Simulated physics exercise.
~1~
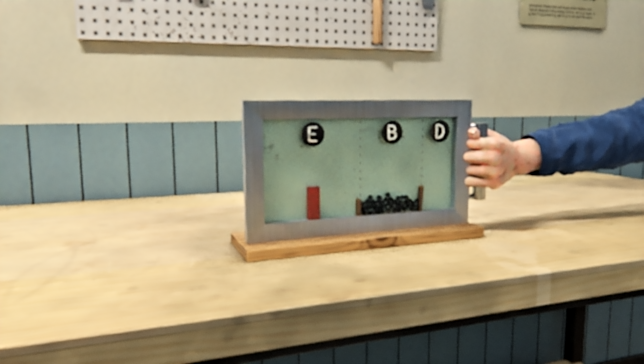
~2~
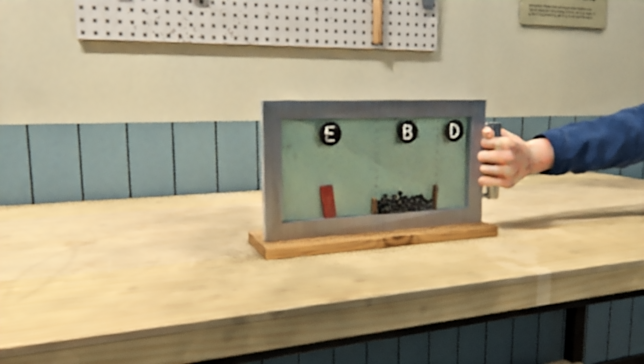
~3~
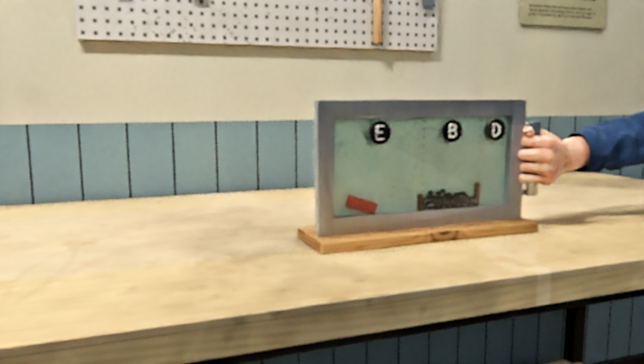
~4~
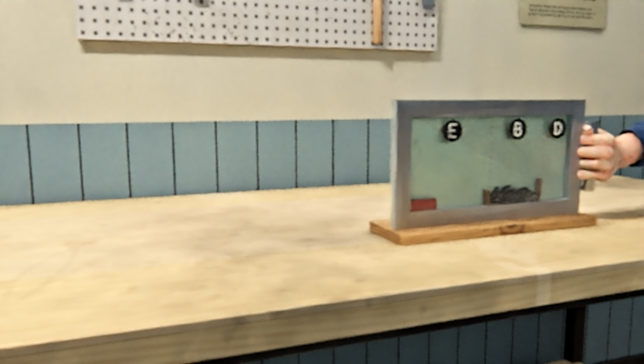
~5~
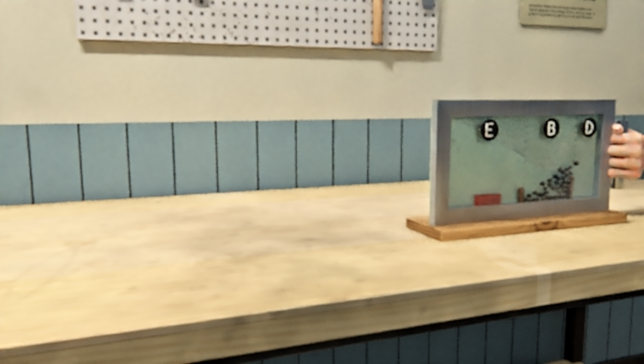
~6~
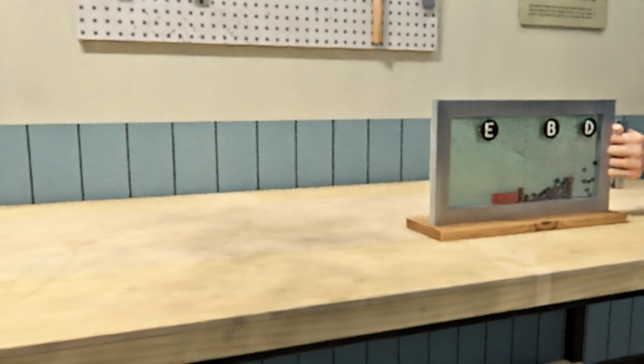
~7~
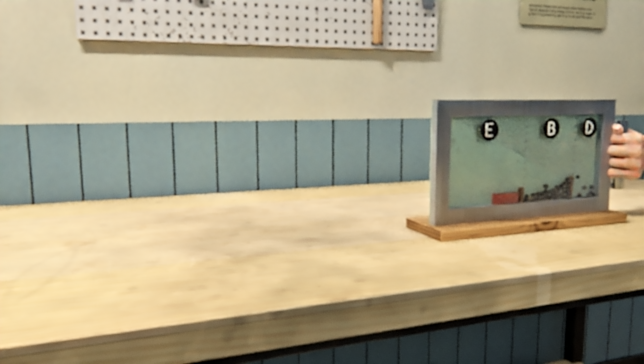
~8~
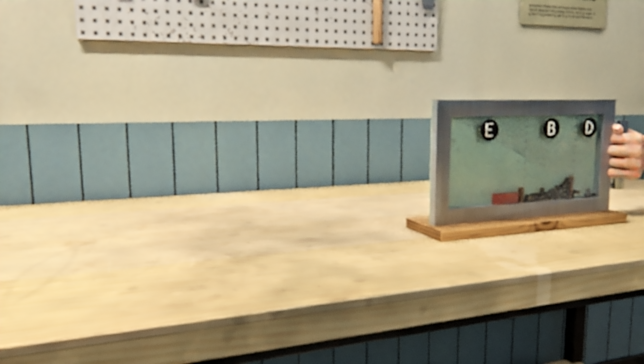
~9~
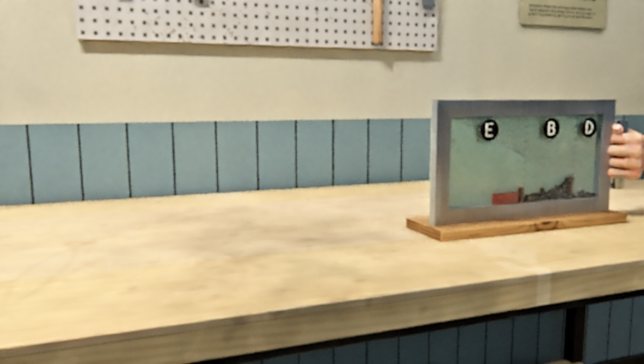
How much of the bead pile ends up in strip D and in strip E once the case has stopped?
A modest part of the beads comes to rest in strip D, while hardly any lie in strip E.
